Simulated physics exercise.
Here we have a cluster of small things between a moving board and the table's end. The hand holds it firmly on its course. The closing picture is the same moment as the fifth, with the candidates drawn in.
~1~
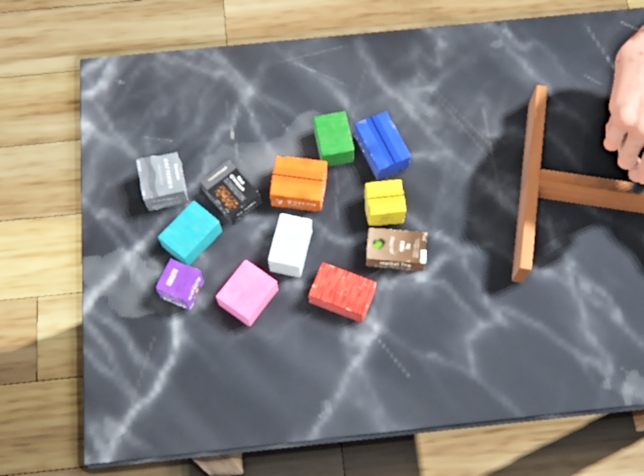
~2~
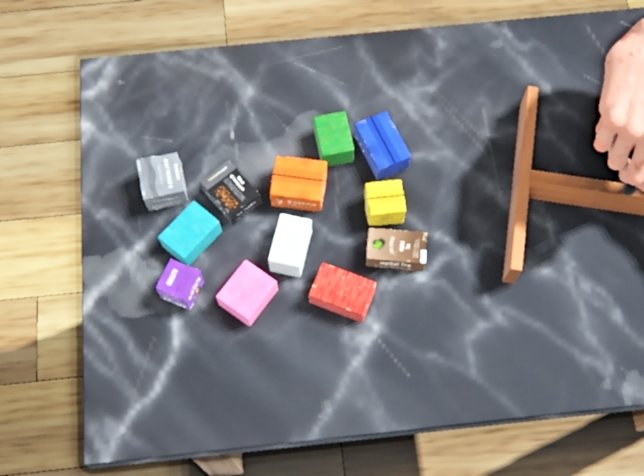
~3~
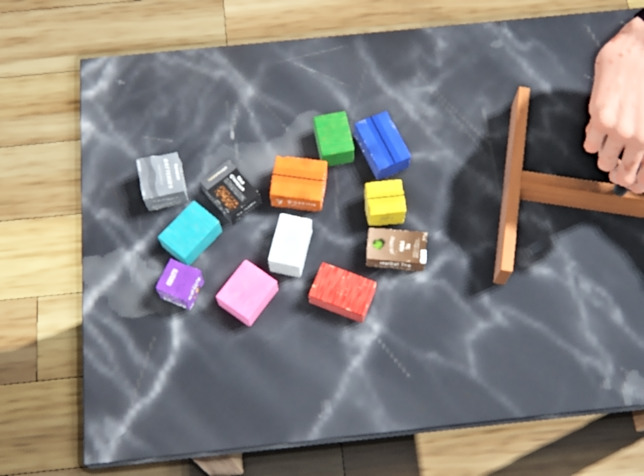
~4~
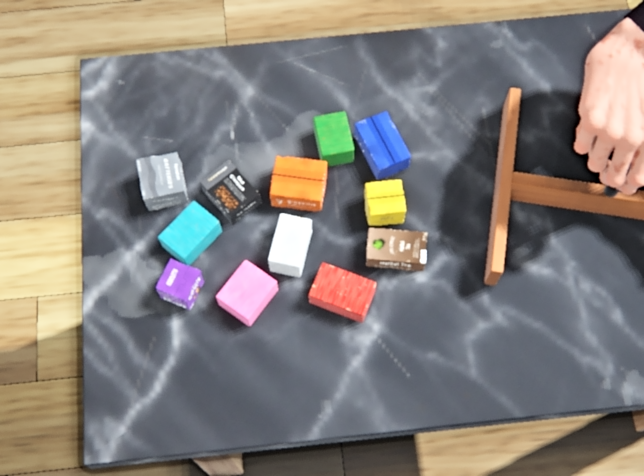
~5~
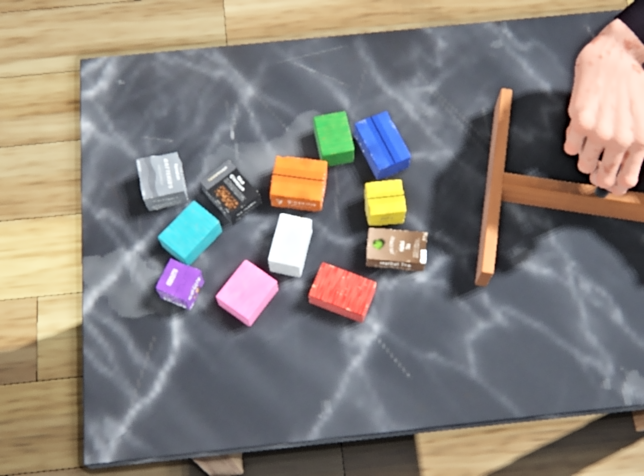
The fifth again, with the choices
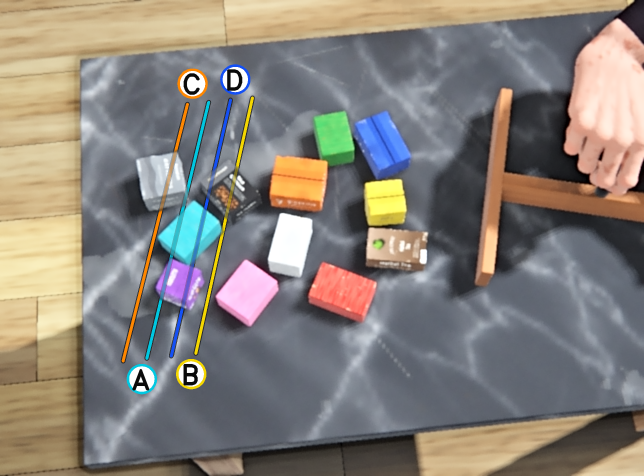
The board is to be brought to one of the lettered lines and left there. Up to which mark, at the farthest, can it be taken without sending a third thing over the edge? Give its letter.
The farthest such stop is D.
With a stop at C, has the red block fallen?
No.
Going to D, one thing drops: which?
It is the purple packet.
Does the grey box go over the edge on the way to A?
Yes.
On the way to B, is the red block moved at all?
By then, yes.
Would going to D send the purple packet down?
By then, yes.
On the copy, A at (179, 223); B at (225, 219); C at (157, 225); D at (202, 221).
On D. First, board (392, 187); red block (337, 293); blue box (370, 143).
Then, board (287, 198); purple packet (149, 288); grey box (150, 180).
Finally, board (203, 206); purple packet over the edge; turquoise block (86, 234); one fallen.
By contrast, A drops four; B is within the limit but short; C drops five.
